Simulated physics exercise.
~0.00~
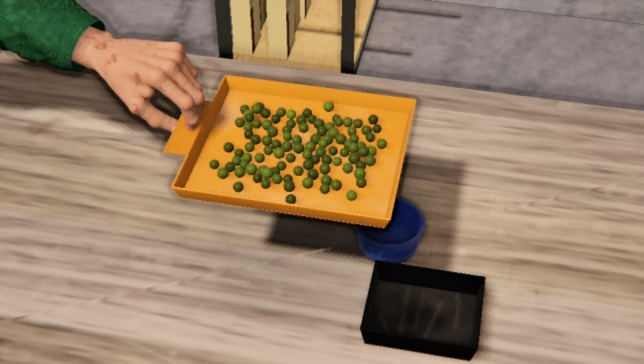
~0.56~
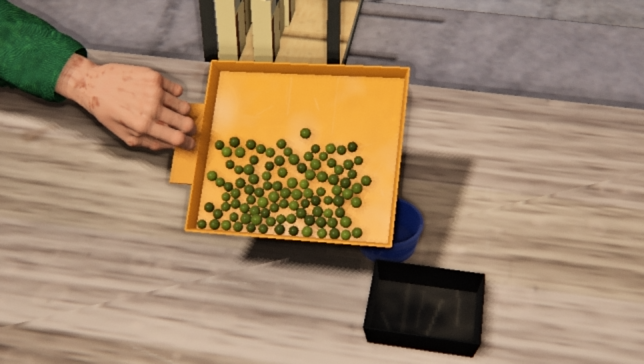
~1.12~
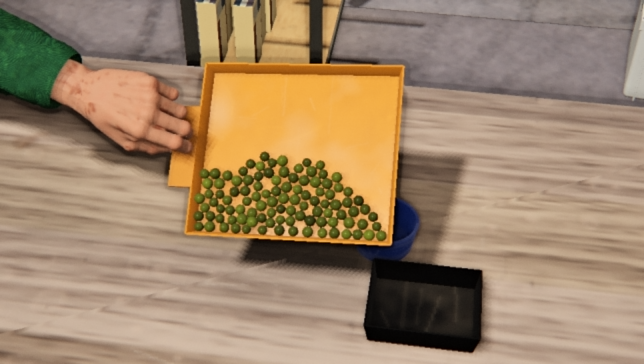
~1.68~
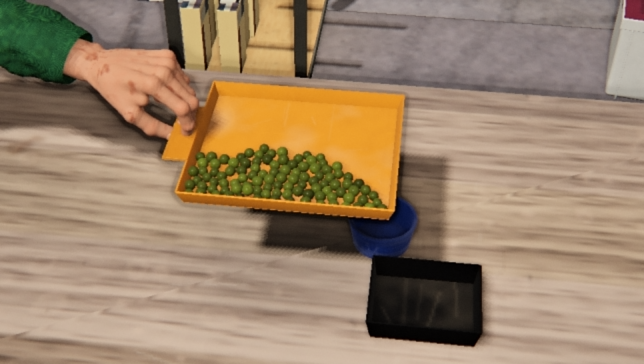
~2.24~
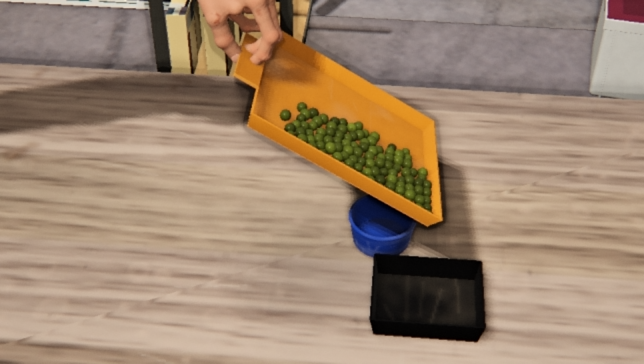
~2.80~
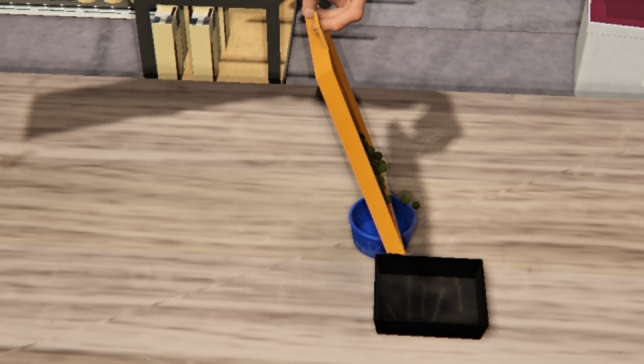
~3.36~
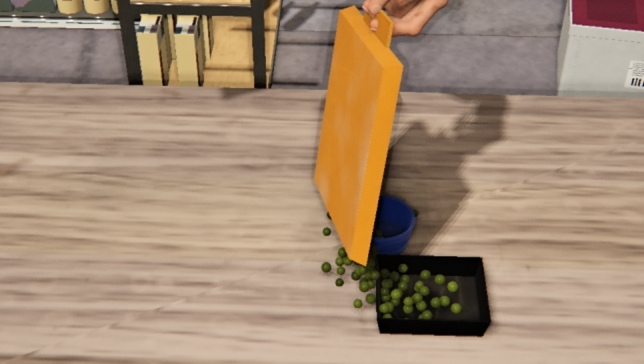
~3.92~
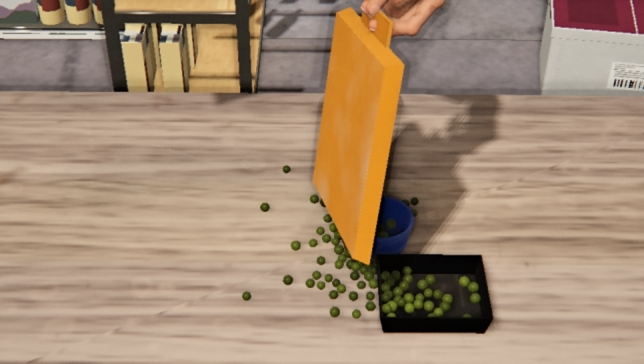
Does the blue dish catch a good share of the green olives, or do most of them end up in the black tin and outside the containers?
Most end up in the black tin and outside on the table. The blue dish gets only a small share.
